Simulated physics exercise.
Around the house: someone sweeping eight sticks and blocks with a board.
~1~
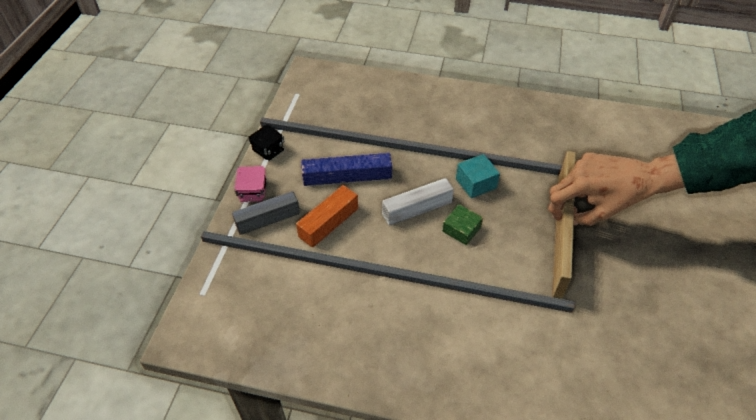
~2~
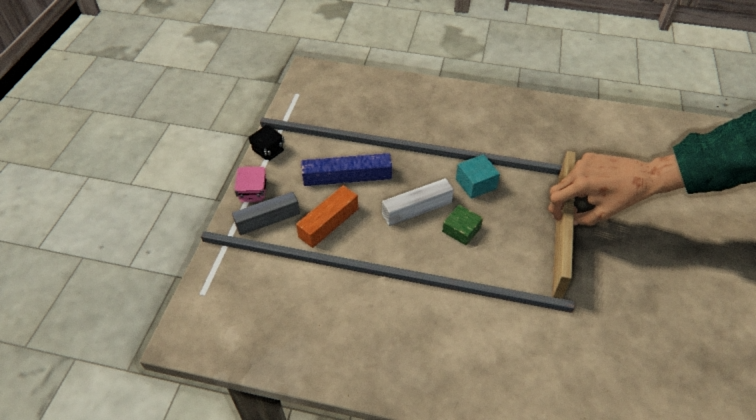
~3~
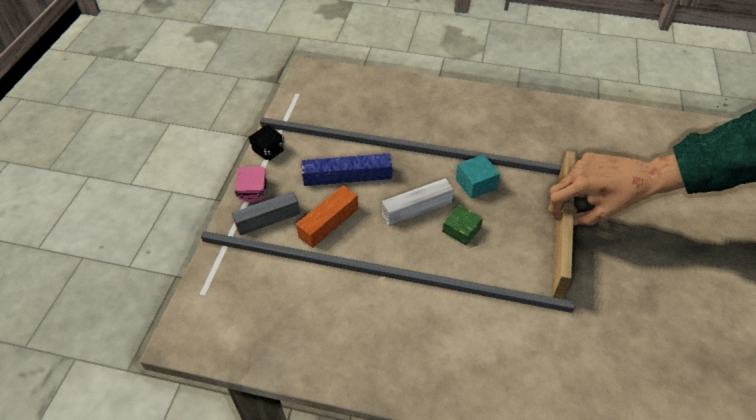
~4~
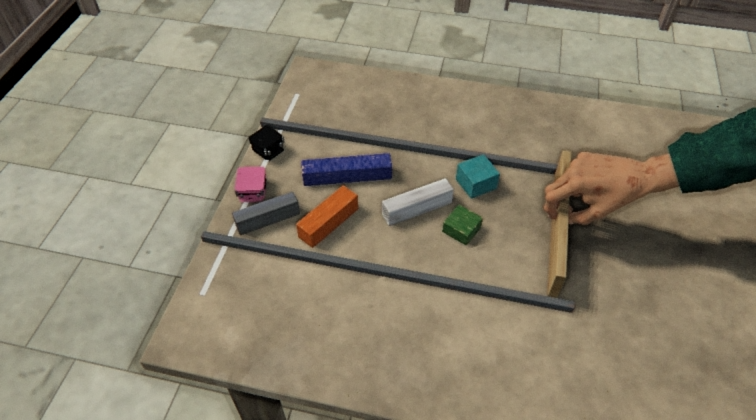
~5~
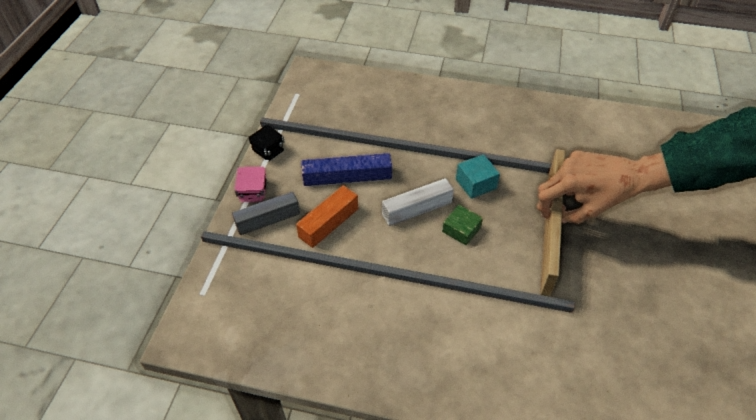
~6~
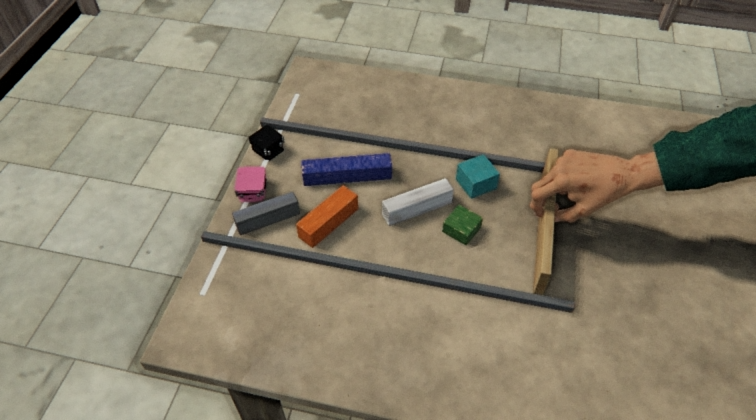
A hand slides a wooden board slightly left toward eight scattered blocks between two rails.
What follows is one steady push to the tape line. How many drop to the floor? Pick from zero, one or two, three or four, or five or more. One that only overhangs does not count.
The number that fall off is five or more.
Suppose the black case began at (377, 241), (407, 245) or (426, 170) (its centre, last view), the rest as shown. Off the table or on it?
In that order, it remains up; stays on; falls.
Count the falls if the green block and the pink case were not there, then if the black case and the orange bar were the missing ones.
Fallen: 4, and 3 in the other try.
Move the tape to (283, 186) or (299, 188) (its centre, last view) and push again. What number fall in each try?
The counts: 2 and 1.
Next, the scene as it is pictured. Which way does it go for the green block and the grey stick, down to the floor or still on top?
The green block stays on; the grey stick comes down.
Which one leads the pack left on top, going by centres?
The white stick.
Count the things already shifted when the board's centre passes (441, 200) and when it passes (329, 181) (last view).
First 3, then 7.
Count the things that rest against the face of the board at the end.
That makes 3.
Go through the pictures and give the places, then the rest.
In the first picture, black case (267, 144); pink case (252, 185); grey stick (267, 213); board (565, 222); tape (256, 181).
In the second picture, pink case (252, 185); green block (463, 225).
In the third picture, grey stick (267, 213); turquoise block (478, 176).
In the fourth picture, black case (267, 144); white stick (418, 202).
In the fifth picture, pink case (252, 185); orange bar (328, 216).
In the sixth picture, black case (267, 144); pink case (252, 185); grey stick (267, 213); board (546, 219); tape (256, 181).
Soon after, none off yet; black case at rest near (267, 144); pink case at rest near (252, 185); grey stick at rest near (267, 213).
At rest, the number that fall off is five or more; fallen, blue bar, orange bar, grey stick, pink case and black case.
